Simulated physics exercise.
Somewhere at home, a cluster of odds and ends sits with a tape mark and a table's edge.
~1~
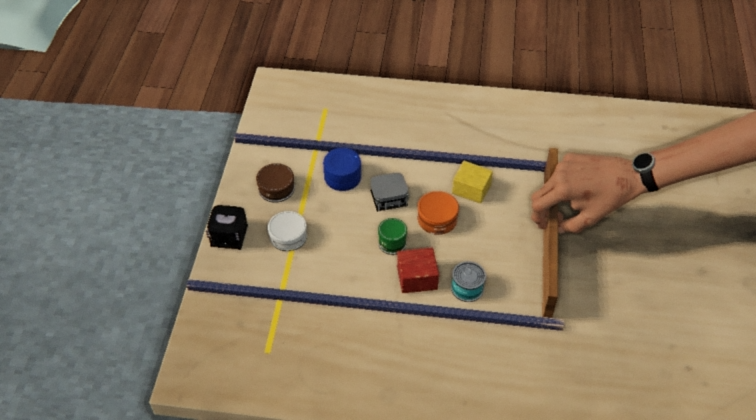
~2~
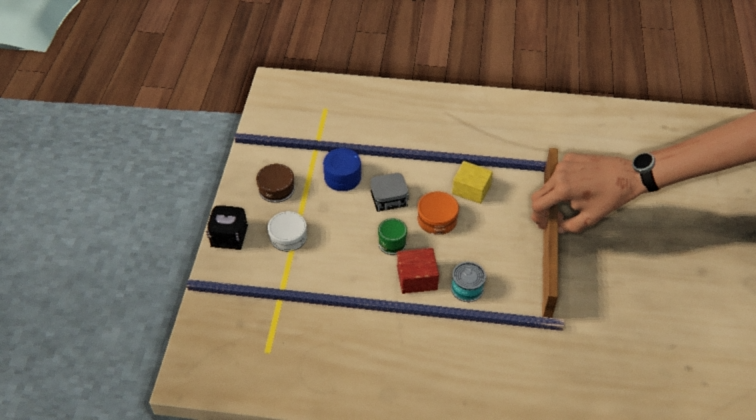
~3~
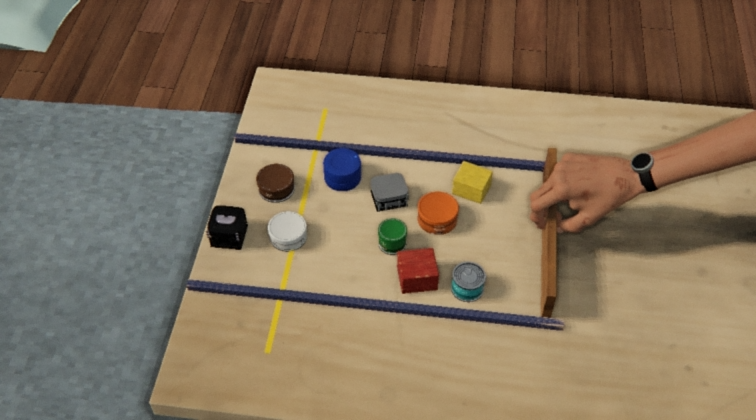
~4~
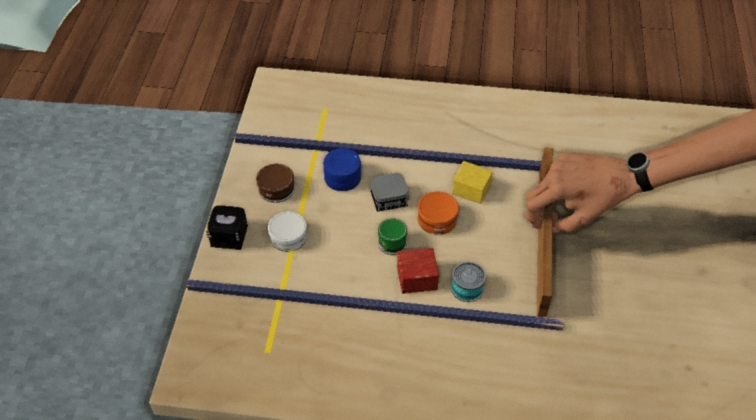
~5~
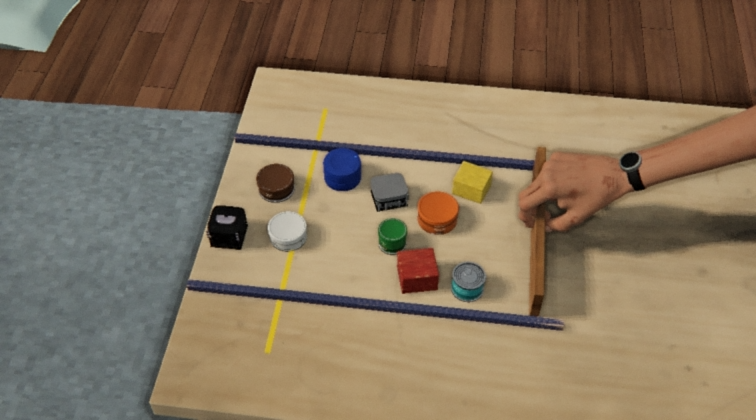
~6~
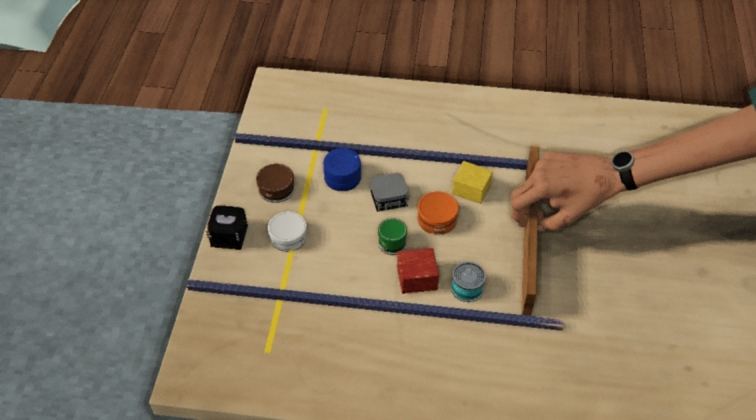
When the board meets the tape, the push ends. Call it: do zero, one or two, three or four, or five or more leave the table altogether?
Zero.
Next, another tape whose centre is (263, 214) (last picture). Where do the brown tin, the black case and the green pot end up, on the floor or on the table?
Brown tin goes off, black case goes off, green pot stays put.
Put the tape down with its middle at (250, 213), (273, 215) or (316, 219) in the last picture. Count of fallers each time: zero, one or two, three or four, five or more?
Place by place: Five or over, then 1 or 2, then none at all.
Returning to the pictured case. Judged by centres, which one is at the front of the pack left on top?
The brown tin.
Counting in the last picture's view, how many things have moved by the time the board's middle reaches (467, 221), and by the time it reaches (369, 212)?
Tally: First 3; then 7.
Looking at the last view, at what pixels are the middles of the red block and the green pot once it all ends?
Final centres, in order: Near (257, 247), near (281, 228).
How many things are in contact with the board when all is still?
4 are in contact with it.
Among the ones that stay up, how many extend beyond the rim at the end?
The count is 2.
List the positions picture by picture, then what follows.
Black case (228, 227); brown tin (276, 183); white tin (288, 232); board (551, 230); tape (300, 217), in the first frame.
Brown tin (276, 183); red block (418, 271), in the second frame.
White tin (288, 232); grey case (389, 192), in the third frame.
Black case (228, 227); yellow block (472, 182), in the fourth frame.
Brown tin (276, 183); green pot (393, 237), in the fifth frame.
Black case (228, 227); brown tin (276, 183); white tin (288, 232); board (530, 228); tape (300, 217), in the sixth frame.
Soon after, none off yet; black case at rest near (228, 227); brown tin at rest near (276, 183); white tin at rest near (288, 232).
In the end, the number that fall off is zero.
